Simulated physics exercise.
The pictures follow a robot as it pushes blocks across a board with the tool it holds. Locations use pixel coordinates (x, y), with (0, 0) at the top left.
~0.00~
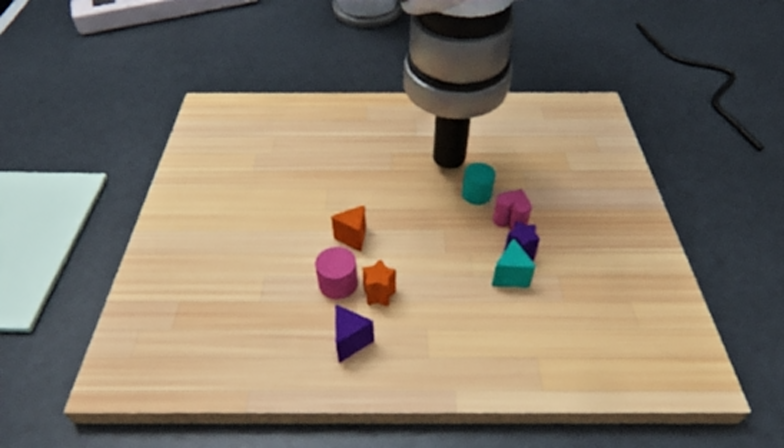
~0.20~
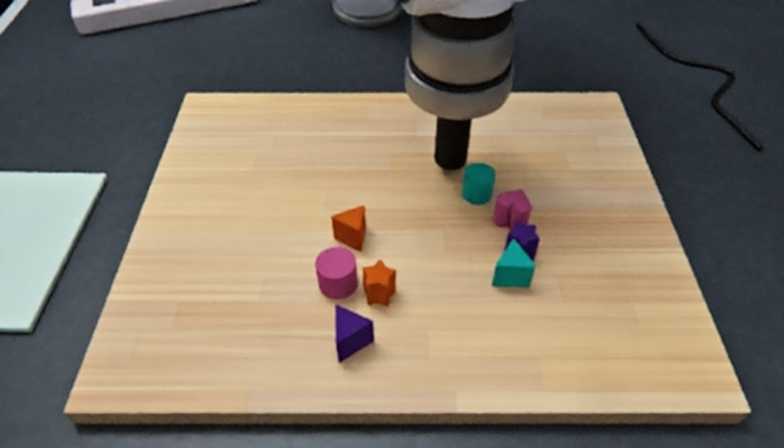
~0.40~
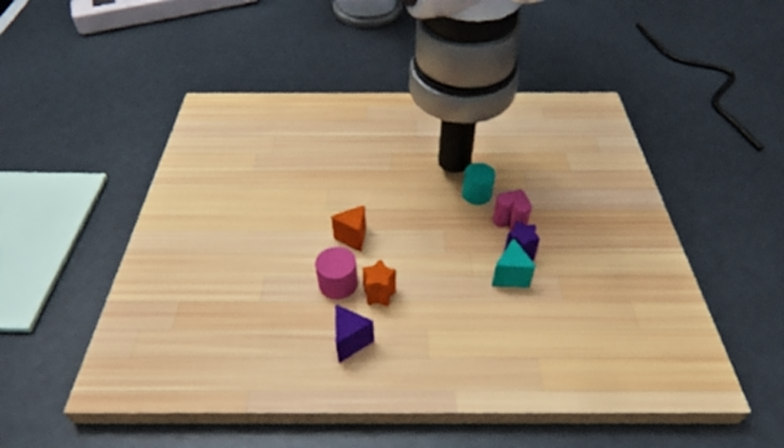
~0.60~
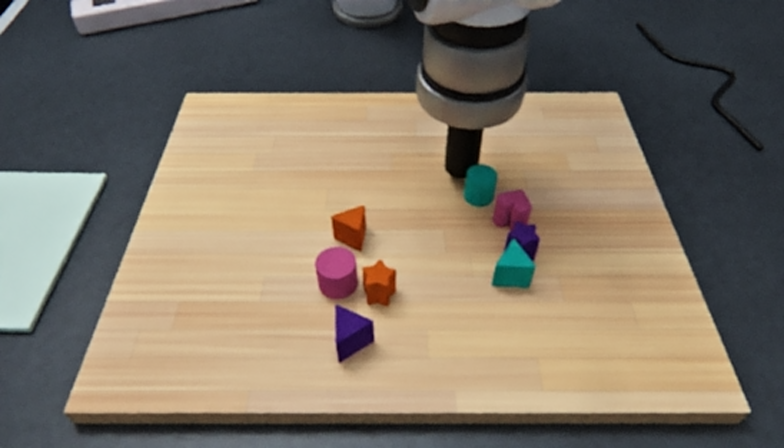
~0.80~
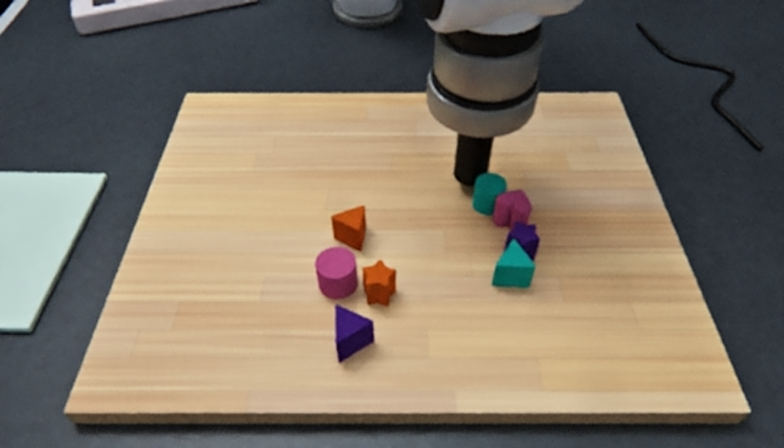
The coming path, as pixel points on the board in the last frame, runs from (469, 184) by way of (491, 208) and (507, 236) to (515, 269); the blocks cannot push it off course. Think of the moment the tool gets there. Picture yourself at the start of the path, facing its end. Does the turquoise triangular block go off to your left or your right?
Its sideways move is to the right.
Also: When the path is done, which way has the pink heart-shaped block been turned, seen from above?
Verdict: Counterclockwise.
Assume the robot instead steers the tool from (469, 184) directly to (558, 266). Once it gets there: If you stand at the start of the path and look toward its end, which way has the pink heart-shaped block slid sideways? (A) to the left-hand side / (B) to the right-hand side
I'll go with A - to the left-hand side.
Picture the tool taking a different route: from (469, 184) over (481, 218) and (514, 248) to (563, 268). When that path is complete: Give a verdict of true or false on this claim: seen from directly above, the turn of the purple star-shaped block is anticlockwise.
This is false.
The first path, step by step. One third of the way, tool (494, 199); turquoise round block (517, 209); pink heart-shaped block (546, 221), turned 30° anticlockwise; purple star-shaped block (530, 238), turned 15° clockwise.
Two thirds of the way, tool (510, 229); turquoise round block (542, 236); pink heart-shaped block (572, 234), turned 75° anticlockwise; purple star-shaped block (549, 260), turned 55° clockwise.
At the end, tool (518, 260); turquoise round block (559, 257); turquoise triangular block (515, 281), turned 15° clockwise; pink heart-shaped block (576, 236), turned 95° anticlockwise; purple star-shaped block (566, 282), turned 55° clockwise.
